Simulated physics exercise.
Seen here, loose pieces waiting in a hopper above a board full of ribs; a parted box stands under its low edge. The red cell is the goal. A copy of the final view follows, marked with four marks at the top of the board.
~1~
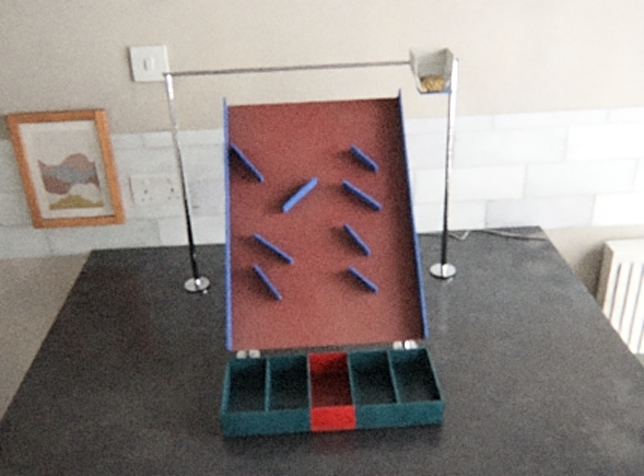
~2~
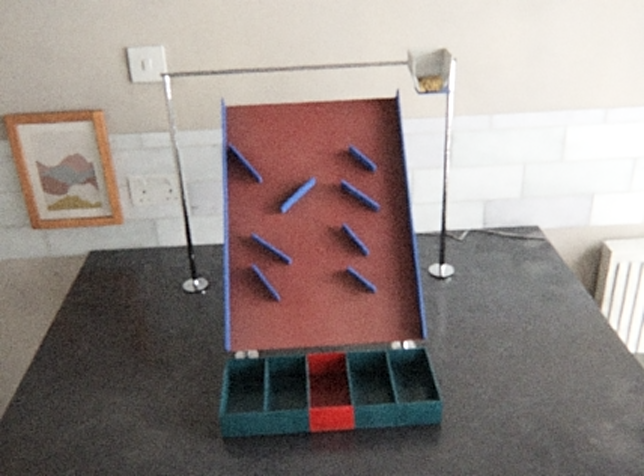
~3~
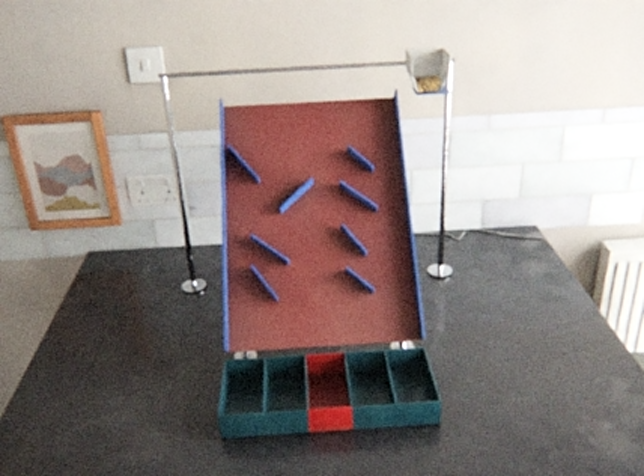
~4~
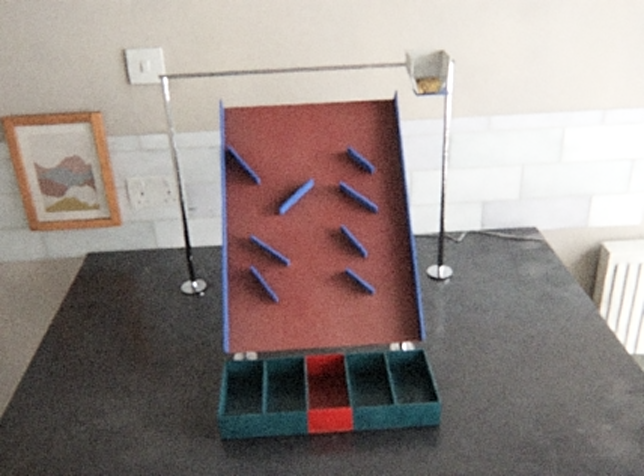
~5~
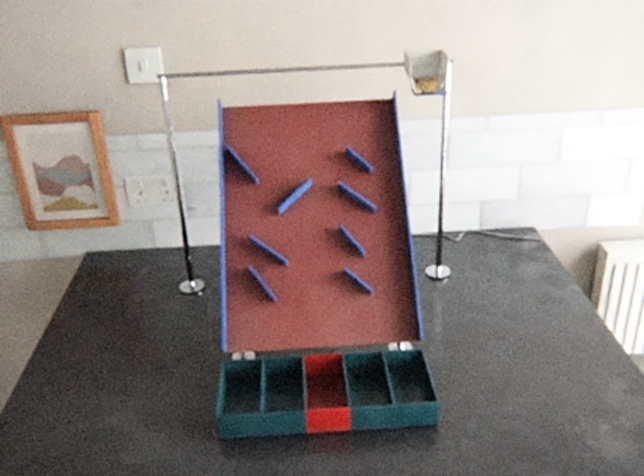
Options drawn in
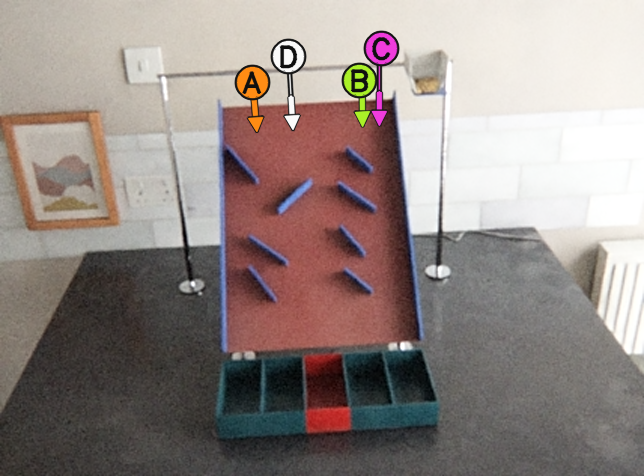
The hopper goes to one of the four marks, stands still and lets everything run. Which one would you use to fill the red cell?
Mark A.
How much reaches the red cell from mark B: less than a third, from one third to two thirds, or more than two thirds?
Less than a third.
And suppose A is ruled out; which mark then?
It is D.
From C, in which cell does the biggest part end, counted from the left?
It is the fifth one.
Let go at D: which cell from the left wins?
The third from the left.
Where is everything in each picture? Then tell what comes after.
In the first frame, hopper (431, 82), dried chickpeas, door shut.
In the second frame, ribs (230, 144) to (260, 178), (350, 145) to (375, 167), (282, 208) to (314, 177).
In the third frame, ribs (340, 181) to (377, 207), (251, 234) to (288, 260), (342, 224) to (366, 252).
In the fourth frame, ribs (251, 266) to (277, 299), (346, 268) to (374, 291).
In the fifth frame, red cell (328, 419), number 3 of 5 from the left.
On the marked copy, mark A meets the board at (256, 126); mark B meets the board at (362, 121); mark C meets the board at (379, 120); mark D meets the board at (292, 124).
For mark A, the larger part in the red cell, roughly a quarter in other cells.
For mark B, just a few in the red cell, almost all in other cells, about a tenth outside the box.
For mark C, not one piece in the red cell, the larger part in other cells, about a tenth outside the box.
For mark D, roughly half in the red cell, roughly half in other cells.
